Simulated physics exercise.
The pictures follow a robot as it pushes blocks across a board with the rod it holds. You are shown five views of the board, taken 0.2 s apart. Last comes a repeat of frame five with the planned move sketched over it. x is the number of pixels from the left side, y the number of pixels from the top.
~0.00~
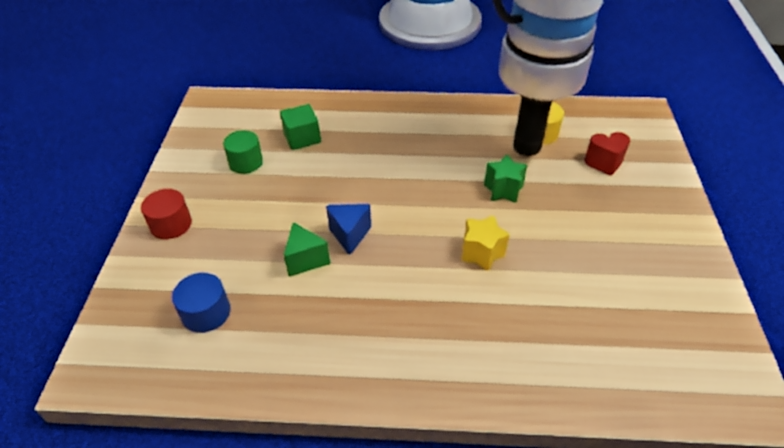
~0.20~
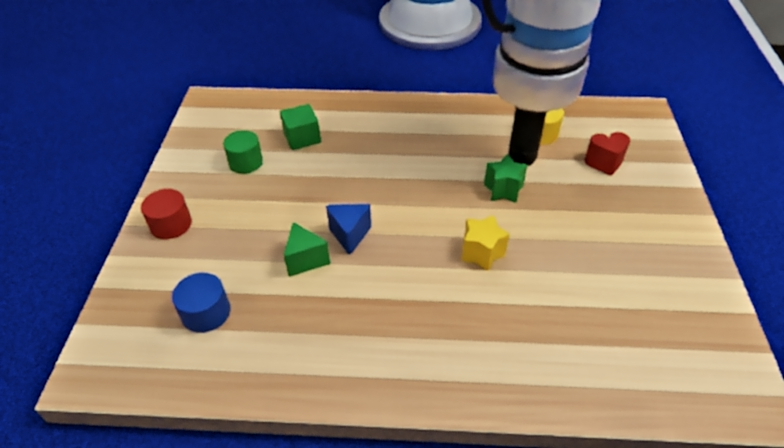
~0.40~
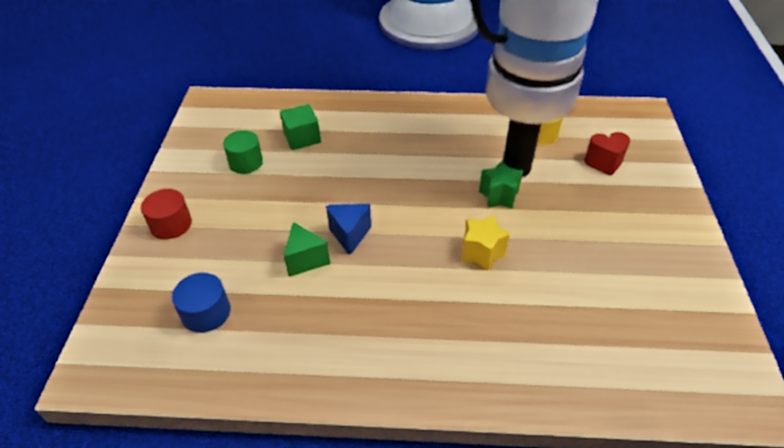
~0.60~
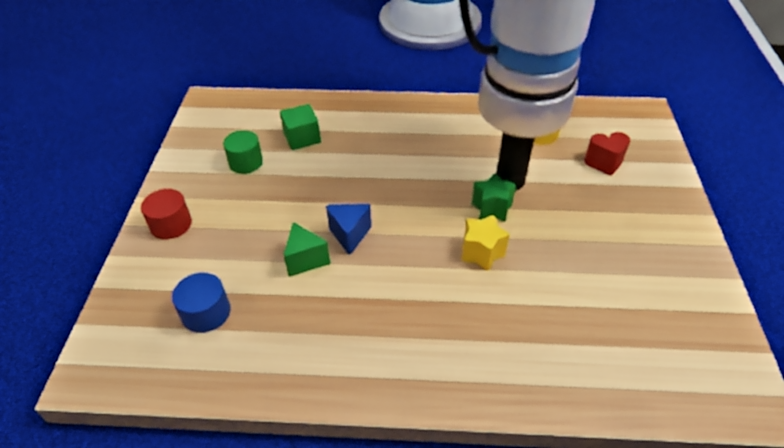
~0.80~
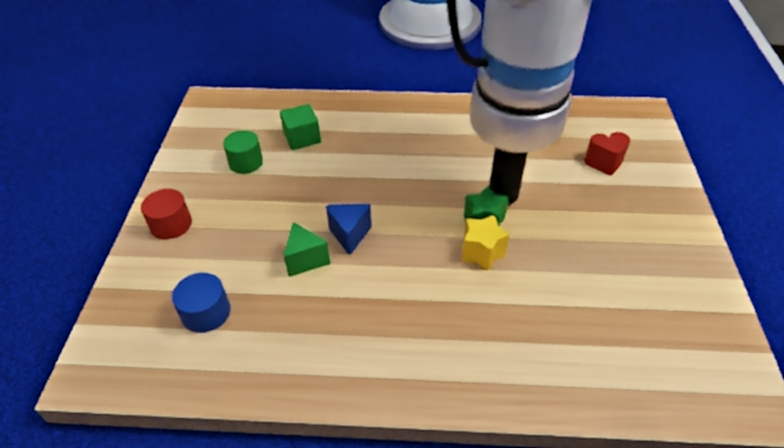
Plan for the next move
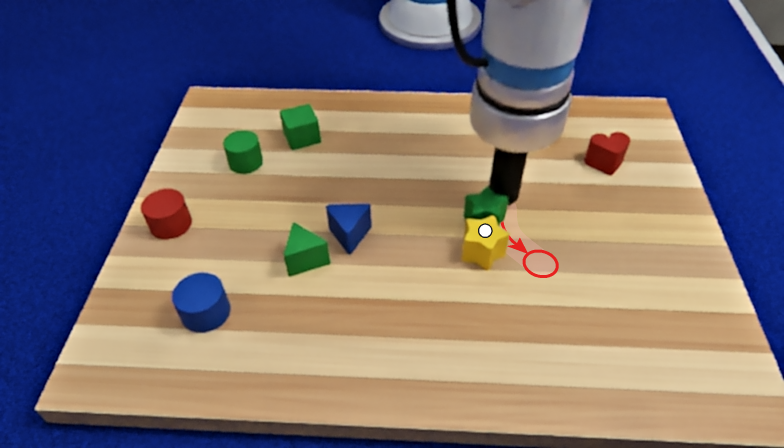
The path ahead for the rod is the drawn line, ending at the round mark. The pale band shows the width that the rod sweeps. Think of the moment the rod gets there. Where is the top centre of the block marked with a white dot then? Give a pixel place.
By then it is at (471, 256).
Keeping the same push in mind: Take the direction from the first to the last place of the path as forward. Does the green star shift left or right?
Shifts right.
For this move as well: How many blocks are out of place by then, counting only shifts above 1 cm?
Going by the path, two blocks will move.
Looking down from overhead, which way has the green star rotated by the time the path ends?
Clockwise, from overhead.
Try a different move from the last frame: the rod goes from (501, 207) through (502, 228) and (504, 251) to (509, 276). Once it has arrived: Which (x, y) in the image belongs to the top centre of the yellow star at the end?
Its top centre is at about (450, 276).
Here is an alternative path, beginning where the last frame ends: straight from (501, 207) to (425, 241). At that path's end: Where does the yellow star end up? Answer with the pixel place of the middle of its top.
It will likely be found at (469, 262).
Drawn move, from (501, 207) via (503, 227) and (518, 246), ending at (541, 264); the dot is on the yellow star.
On the path given first. Halfway along, rod (512, 227); yellow star (472, 255), turned 15° clockwise; green star (487, 226), turned 25° clockwise.
At the end, rod (544, 253); yellow star (471, 256), turned 15° clockwise; green star (489, 227), turned 35° clockwise.
